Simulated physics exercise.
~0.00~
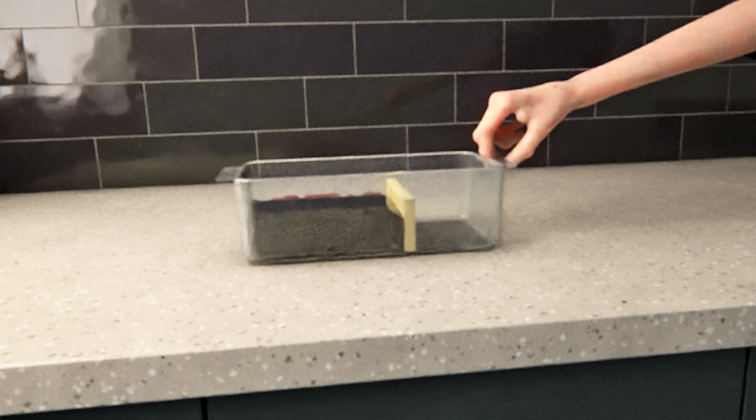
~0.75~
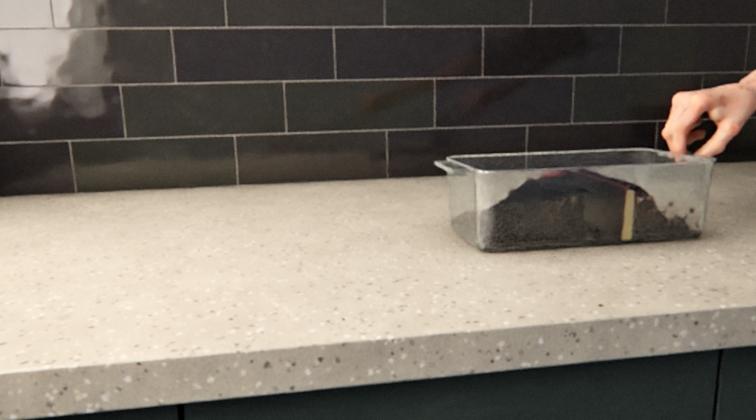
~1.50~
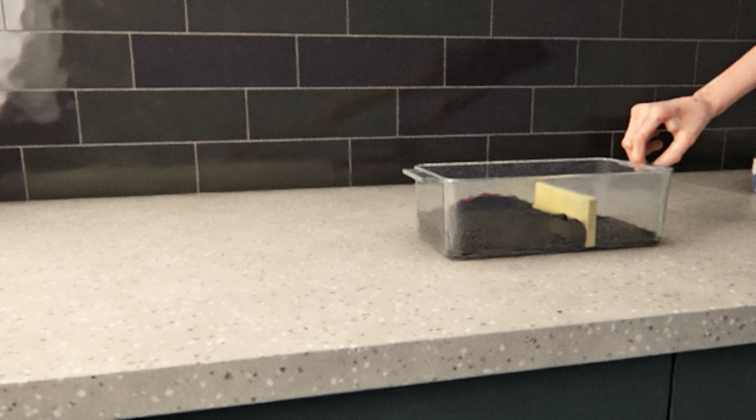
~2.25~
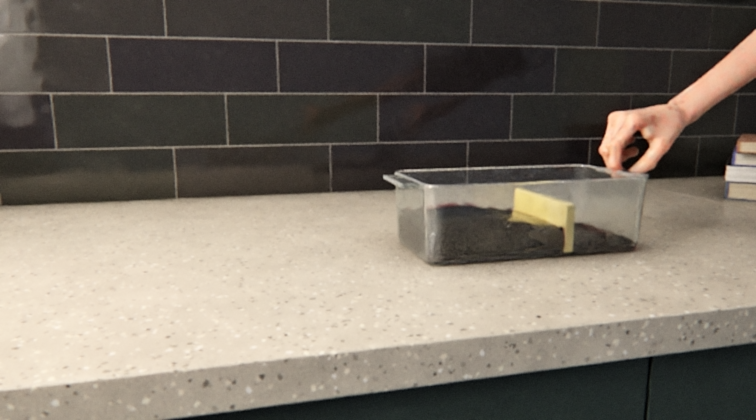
The clip opens on a clear oblong tub on a speckled countertop, with dark wine filling the part left of a pale yellow divider and a hand gripping the tub's right end. The hand pulls the tub to the right, and the wine surges up into a dark mound around the divider, with some of it crossing to the right side. As the tub comes to rest, the wine sinks back and the view drifts slightly right, bringing stacked books into sight. By the end, the wine lies low and nearly level, mostly left of the upright divider, with a small share on the right.
